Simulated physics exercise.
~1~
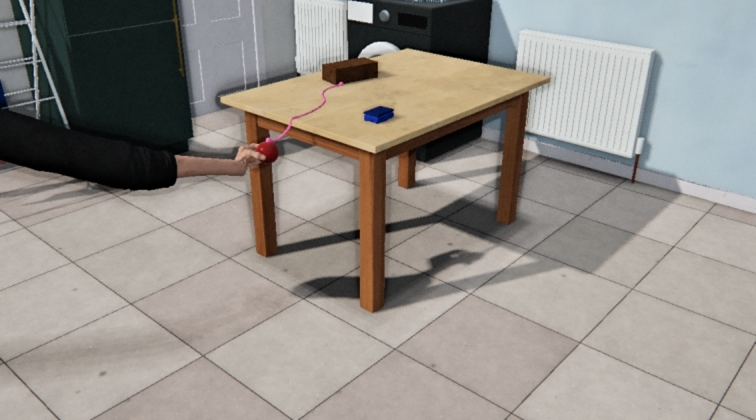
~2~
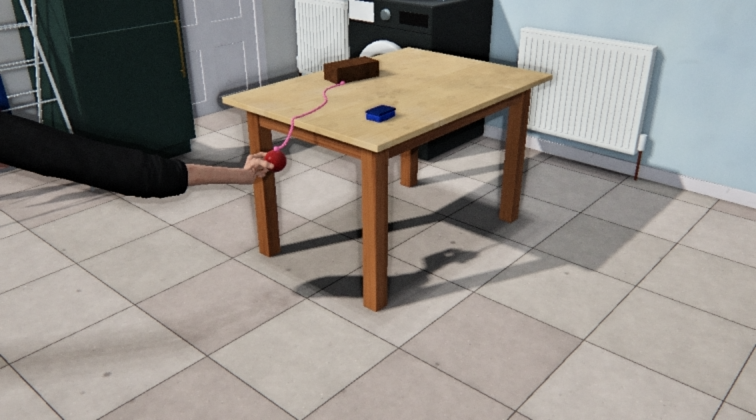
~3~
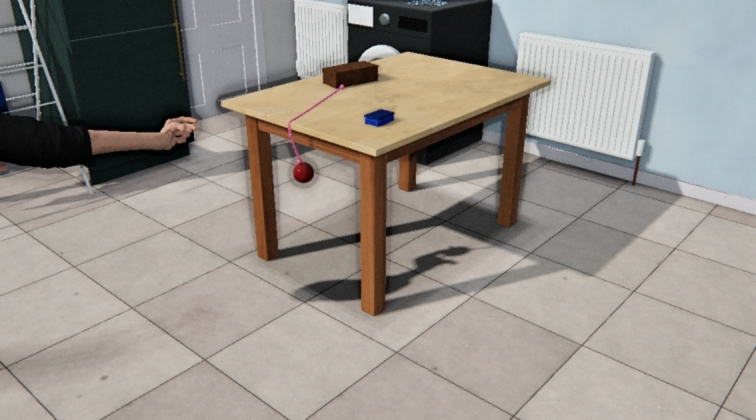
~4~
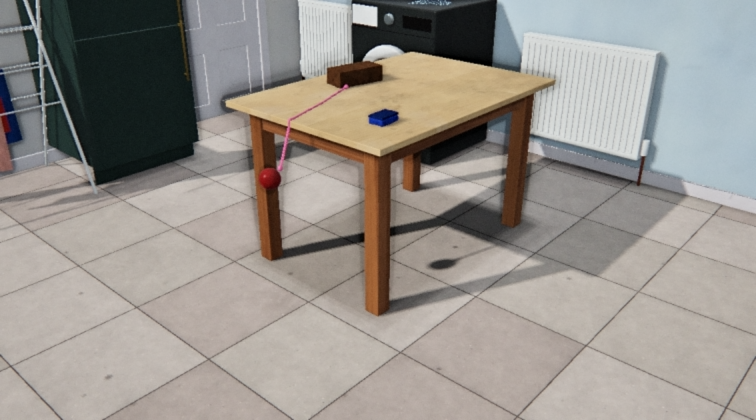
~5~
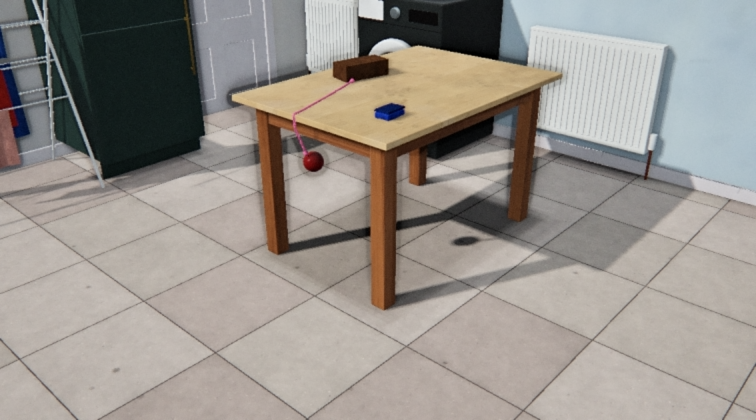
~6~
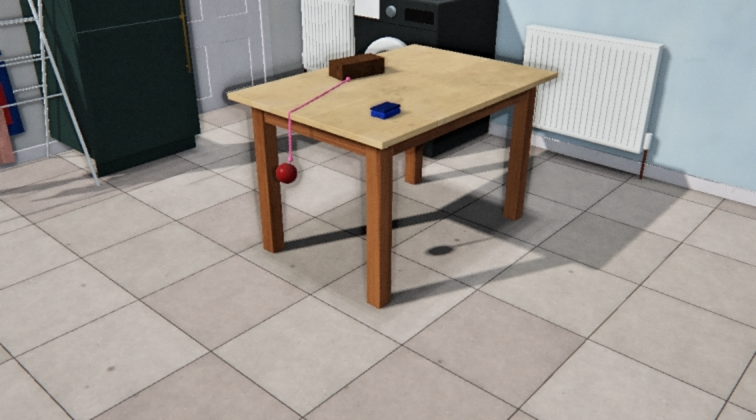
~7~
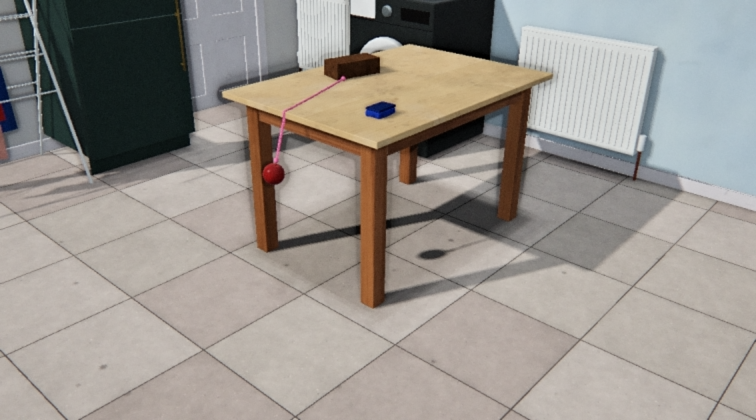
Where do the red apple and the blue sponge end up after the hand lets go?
The red apple hangs in the air on its cord below the table edge, clear of the floor. The blue sponge stays in its place on the tabletop.
